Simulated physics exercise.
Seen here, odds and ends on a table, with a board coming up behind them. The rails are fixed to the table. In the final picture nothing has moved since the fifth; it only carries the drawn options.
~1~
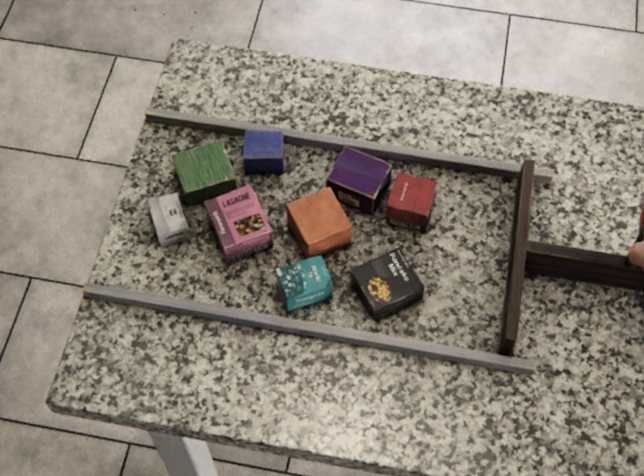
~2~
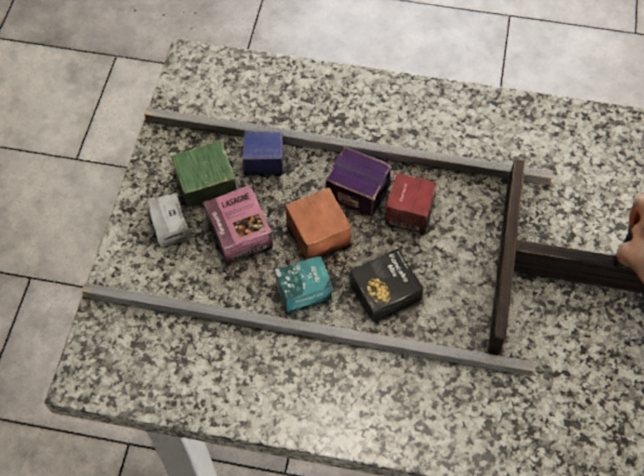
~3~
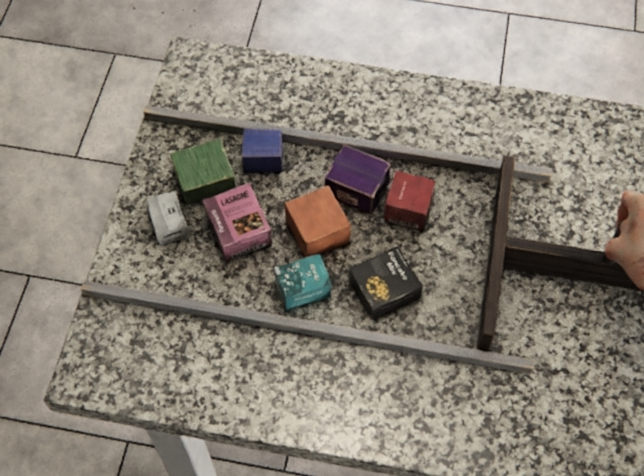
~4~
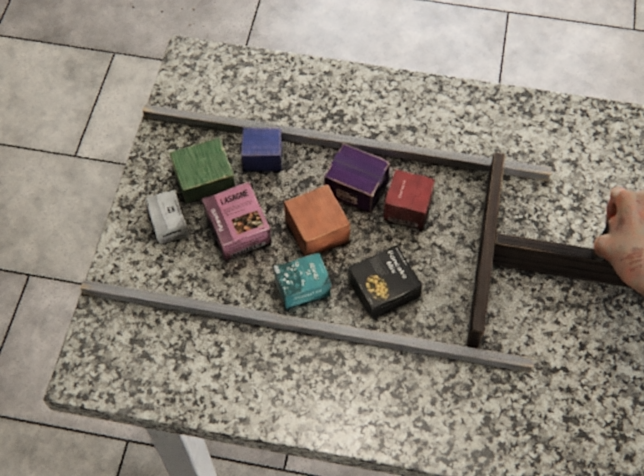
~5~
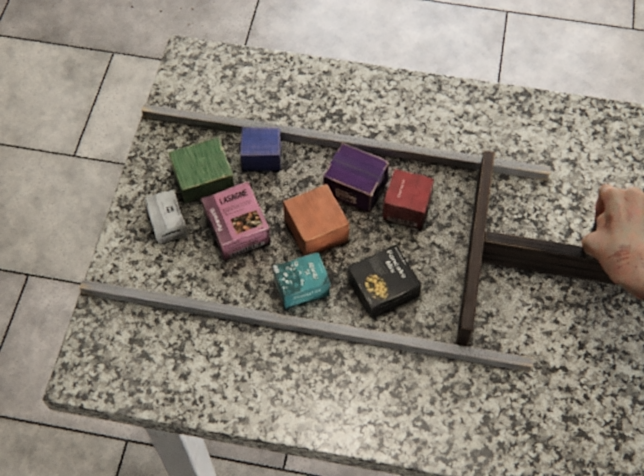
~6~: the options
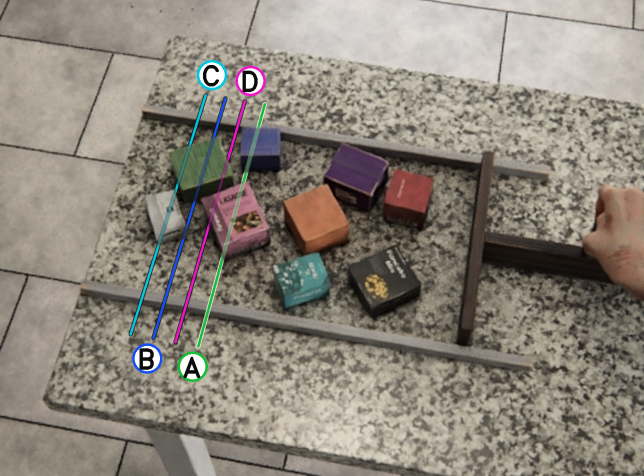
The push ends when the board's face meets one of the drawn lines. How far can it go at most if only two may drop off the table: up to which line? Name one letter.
Line A.
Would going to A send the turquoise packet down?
No.
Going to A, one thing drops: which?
The white packet.
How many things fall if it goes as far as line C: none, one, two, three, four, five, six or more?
Six or more.
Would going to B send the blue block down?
Yes.
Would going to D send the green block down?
Yes.
On the marked copy, A at (234, 217); B at (192, 210); C at (171, 206); D at (213, 213).
Taking A. A third of the way, board (390, 220); turquoise packet (288, 283); purple box (324, 172).
Two thirds of the way, board (301, 206); white packet (144, 223); green block (179, 173).
When it is over, board (236, 196); white packet over the edge; green block (124, 160); one fallen.
As for the rest, B drops five; C drops six; D drops three.
